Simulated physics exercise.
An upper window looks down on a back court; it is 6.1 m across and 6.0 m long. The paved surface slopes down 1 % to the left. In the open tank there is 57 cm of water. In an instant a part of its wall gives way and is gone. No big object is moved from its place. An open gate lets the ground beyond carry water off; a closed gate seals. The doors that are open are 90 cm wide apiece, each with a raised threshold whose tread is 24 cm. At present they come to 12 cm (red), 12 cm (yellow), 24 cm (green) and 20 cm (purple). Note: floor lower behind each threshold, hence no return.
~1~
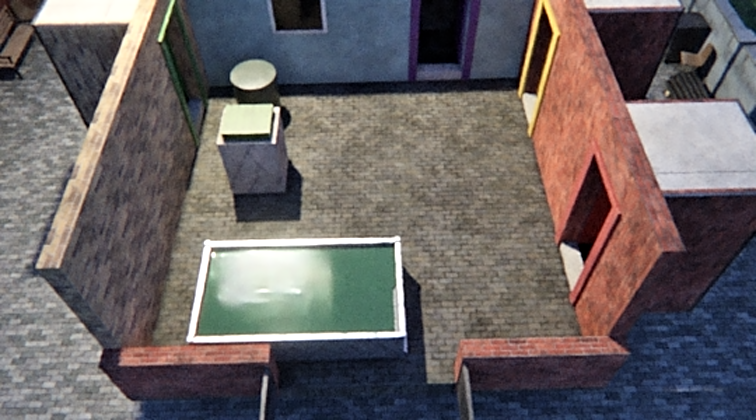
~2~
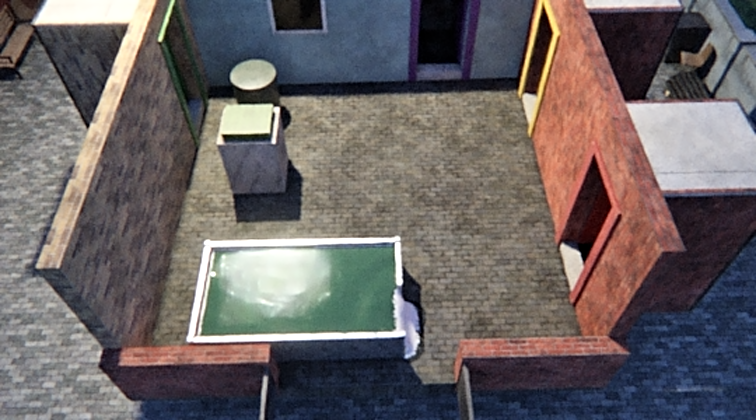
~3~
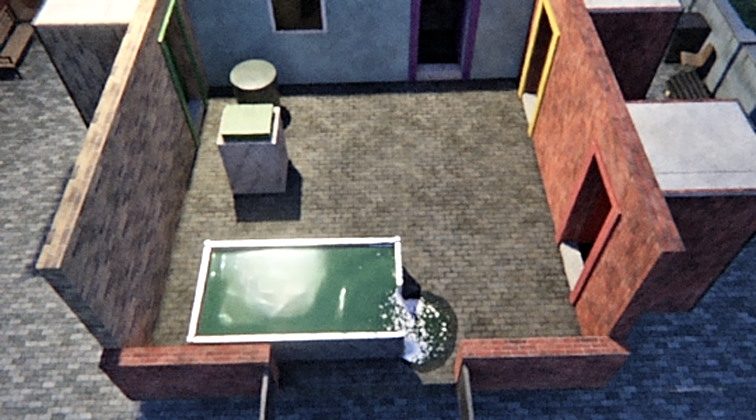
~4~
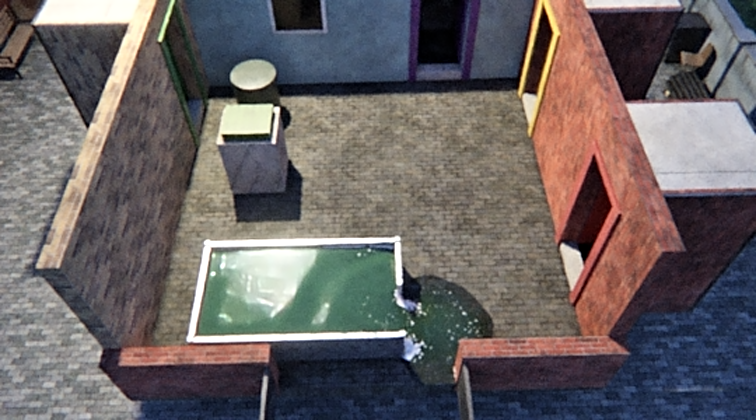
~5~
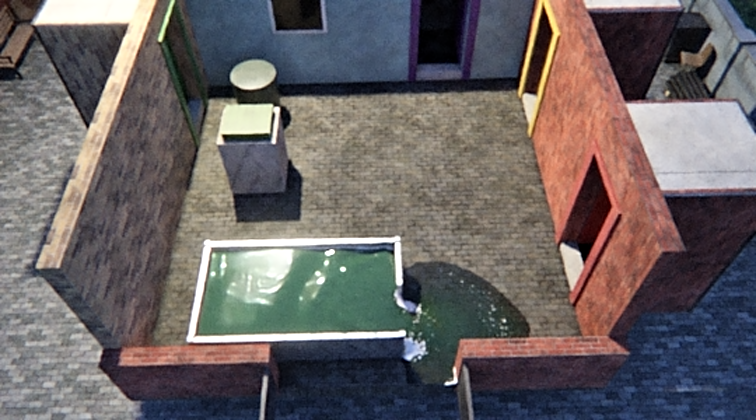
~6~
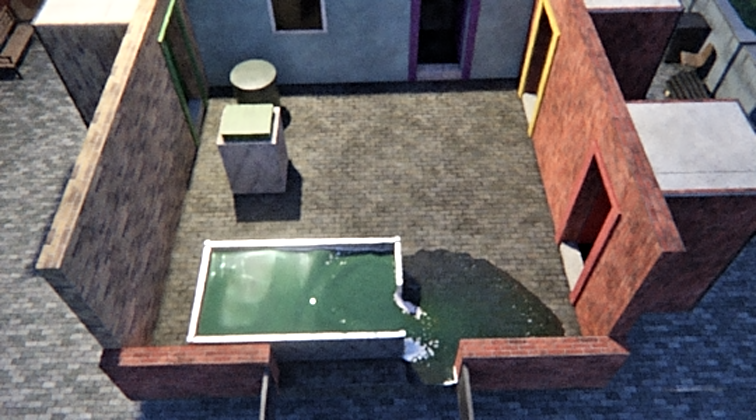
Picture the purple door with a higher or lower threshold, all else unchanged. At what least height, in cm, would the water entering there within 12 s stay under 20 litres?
At about 9 cm.
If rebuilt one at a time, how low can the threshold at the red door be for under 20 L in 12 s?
For red: Close to 14.5 cm.
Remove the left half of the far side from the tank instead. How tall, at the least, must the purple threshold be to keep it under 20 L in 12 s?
Then it needs around 7.5 cm.
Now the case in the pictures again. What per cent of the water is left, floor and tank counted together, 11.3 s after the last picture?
Roughly 88 percent of the water remains.
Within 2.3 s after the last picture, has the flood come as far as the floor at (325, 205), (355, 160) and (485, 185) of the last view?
In order: Untouched, untouched, soaked.
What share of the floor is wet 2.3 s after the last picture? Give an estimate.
About 25 per cent.
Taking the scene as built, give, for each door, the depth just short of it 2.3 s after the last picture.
In cm: Red 19, yellow 1, green 0, purple 0.
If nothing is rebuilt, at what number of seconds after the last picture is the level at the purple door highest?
Around 4.5 seconds.
Then, 0.7 s after the last picture water covers 15 % of the floor, deepest (36 cm) near (576, 350); it has not reached the purple door.
Then, 2.3 s after the last picture water covers 25 % of the floor, deepest (30 cm) near (566, 363); it has not reached the purple door.
Then, 11.3 s after the last picture water covers 85 % of the floor, deepest (12 cm) near (210, 88); 6 cm at the purple door, 0 litres in over its 20 cm threshold.
At the purple door as built, the water peaked near 13 cm, 4.7 s after the last picture.
With a threshold of 8 cm, 31 litres would have come in within the 12 s; with 10.5 cm, 7 litres. So under 20 litres takes about 9 cm.
